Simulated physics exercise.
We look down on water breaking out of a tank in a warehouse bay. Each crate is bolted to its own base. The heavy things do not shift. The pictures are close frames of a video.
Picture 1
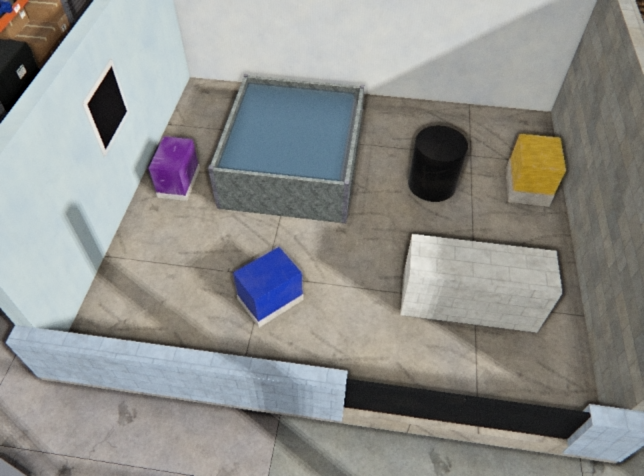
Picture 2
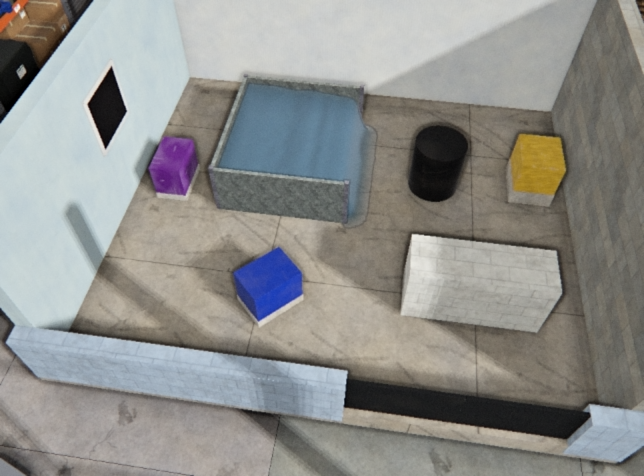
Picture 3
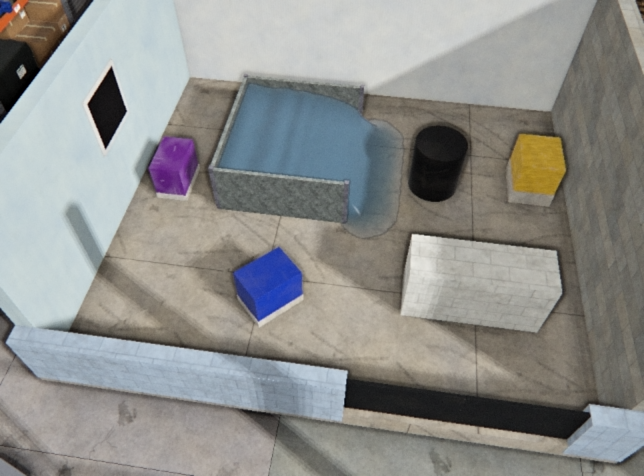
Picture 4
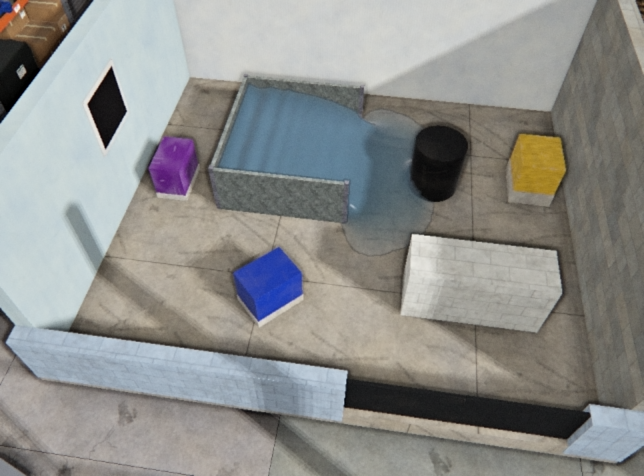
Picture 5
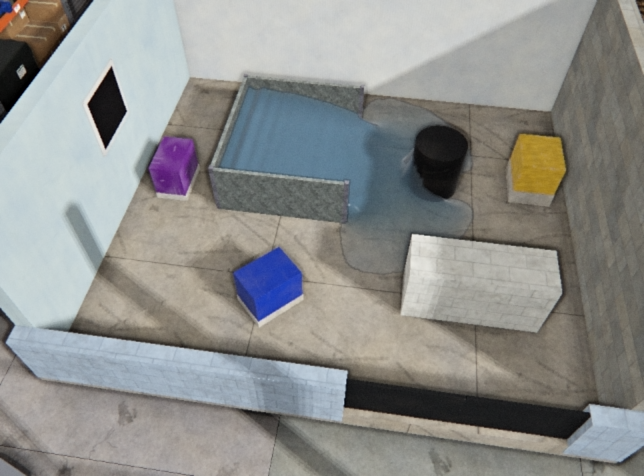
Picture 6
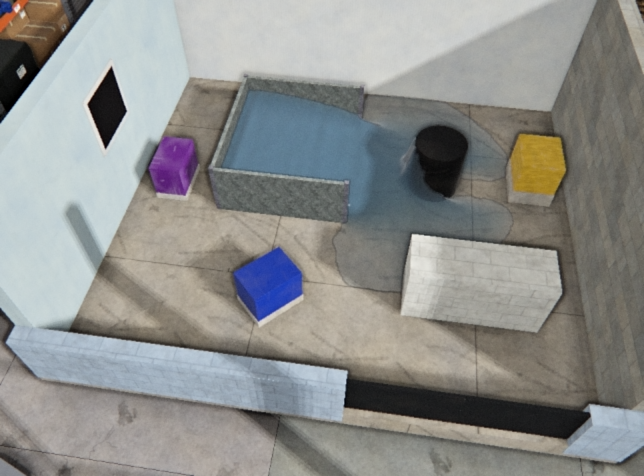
Water pours from the tank's open right side and spreads across the floor around a black cylinder.
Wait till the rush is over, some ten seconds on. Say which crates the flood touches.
In the end: The yellow crate gets wet; the purple crate gets wet; the blue crate gets wet.
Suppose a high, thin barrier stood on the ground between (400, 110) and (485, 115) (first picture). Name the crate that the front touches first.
I say the yellow crate.
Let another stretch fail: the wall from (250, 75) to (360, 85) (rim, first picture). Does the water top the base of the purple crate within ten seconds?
Purple is soaked.
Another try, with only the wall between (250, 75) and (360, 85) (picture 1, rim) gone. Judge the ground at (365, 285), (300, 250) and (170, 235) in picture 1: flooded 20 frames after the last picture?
As listed: Free of water, clear, wet.
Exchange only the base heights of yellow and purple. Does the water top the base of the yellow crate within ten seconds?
Then: Yellow crate is soaked.
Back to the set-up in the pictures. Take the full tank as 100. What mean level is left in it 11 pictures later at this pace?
Some 26 per cent.
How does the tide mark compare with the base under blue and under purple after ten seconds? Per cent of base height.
Roughly 160 per cent, then 140 per cent.
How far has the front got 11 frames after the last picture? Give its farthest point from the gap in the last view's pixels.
Roughly at (596, 431).
A moment on, water covers 35 % of the floor; the yellow crate water round its plinth, the purple crate not reached, the blue crate not reached.
Next, water covers 45 % of the floor; the yellow crate water round its plinth, the purple crate not reached, the blue crate not reached.
Then, water covers 60 % of the floor; the yellow crate water round its plinth, the purple crate not reached, the blue crate water round its plinth.
Later, water covers 90 % of the floor; the yellow crate water round its plinth, the purple crate not reached, the blue crate water round its plinth.
In the end, water covers 100 % of the floor; the yellow crate was topped, the purple crate was topped, the blue crate was topped.
